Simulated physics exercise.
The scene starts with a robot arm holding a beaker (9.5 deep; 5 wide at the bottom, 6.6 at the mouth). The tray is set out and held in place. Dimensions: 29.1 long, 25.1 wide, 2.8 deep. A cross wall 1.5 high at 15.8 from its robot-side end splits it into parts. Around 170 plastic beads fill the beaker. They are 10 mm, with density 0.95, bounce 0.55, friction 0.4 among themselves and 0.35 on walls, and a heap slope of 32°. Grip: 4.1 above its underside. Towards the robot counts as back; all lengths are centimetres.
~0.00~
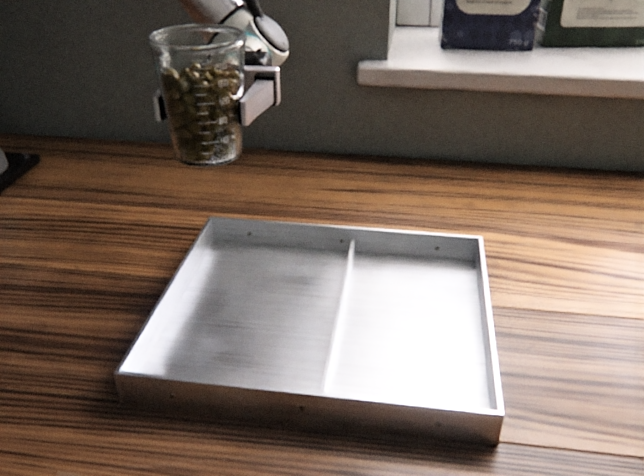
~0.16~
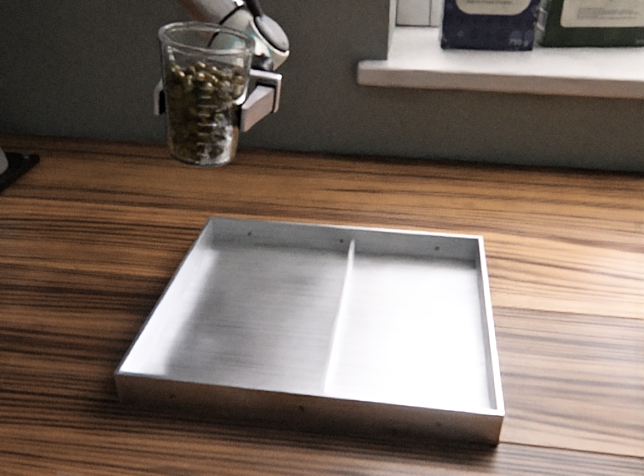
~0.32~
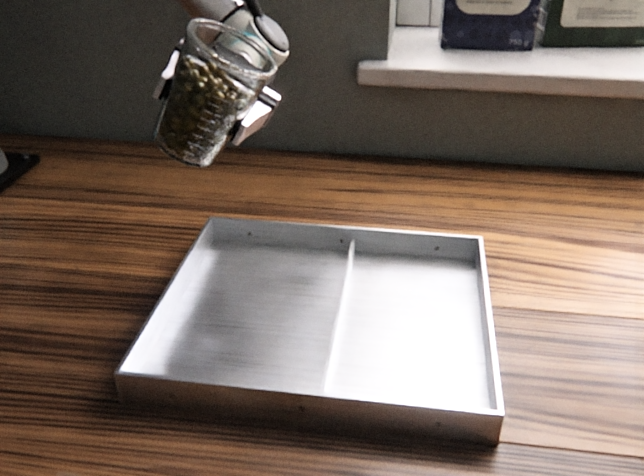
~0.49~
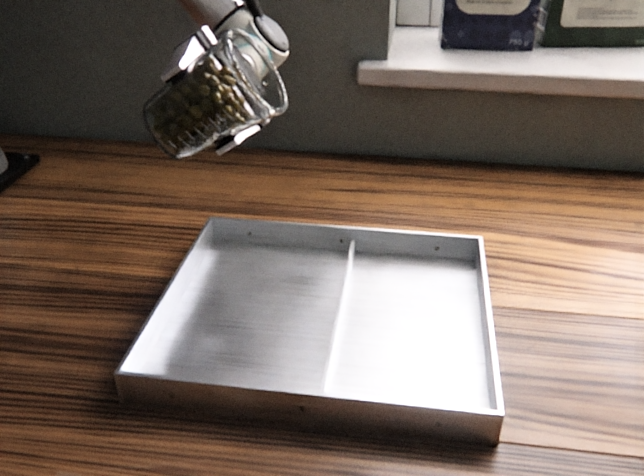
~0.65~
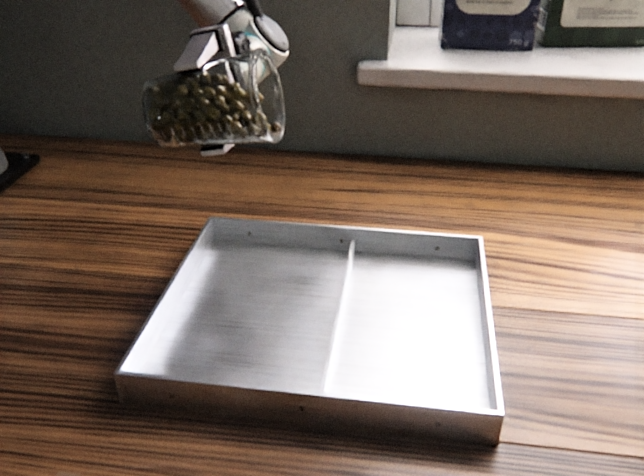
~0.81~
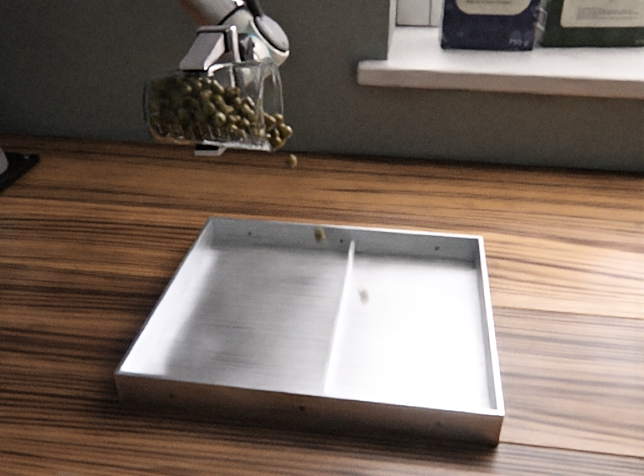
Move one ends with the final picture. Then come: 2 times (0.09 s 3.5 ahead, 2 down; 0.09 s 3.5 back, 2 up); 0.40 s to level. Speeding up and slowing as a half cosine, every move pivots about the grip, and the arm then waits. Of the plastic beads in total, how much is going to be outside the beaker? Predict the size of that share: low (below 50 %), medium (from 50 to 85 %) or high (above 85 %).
Predicted share: Medium.
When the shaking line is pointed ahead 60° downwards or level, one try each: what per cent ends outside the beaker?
First try about 45 %, second try about 90 %.
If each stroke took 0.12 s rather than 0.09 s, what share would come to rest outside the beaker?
That gives about 65 percent.
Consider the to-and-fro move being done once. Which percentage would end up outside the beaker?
Then roughly 55 percent.
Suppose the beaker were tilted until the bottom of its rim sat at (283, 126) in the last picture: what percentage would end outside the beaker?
Some 35 per cent.
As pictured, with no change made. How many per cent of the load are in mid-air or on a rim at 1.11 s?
My guess is some 16 in a hundred.
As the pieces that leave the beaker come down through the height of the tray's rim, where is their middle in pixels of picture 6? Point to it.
Roughly at (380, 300).
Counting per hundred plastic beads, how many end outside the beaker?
Some 65 percent.
After 1.11 s, tilted 86° forward, highest piece 19 above the table; 93 in the beaker, 45 in the far-side part, 5 in the robot-side part, 27 in flight or on a rim.
After 1.42 s, tilted 27° forward, highest piece 24 above the table; 91 in the far-side part, 58 in the beaker, 18 in the robot-side part, 2 on the table or floor, 1 in flight or on a rim.
After 1.77 s, level, highest piece 21 above the table; 91 in the far-side part, 58 in the beaker, 19 in the robot-side part, 2 on the table or floor.
After 2.82 s, level, highest piece 21 above the table; 91 in the far-side part, 58 in the beaker, 19 in the robot-side part, 2 on the table or floor.
At rest, 91 in the far-side part, 58 in the beaker, 19 in the robot-side part, 2 on the table or floor. That is 66 % outside the beaker.
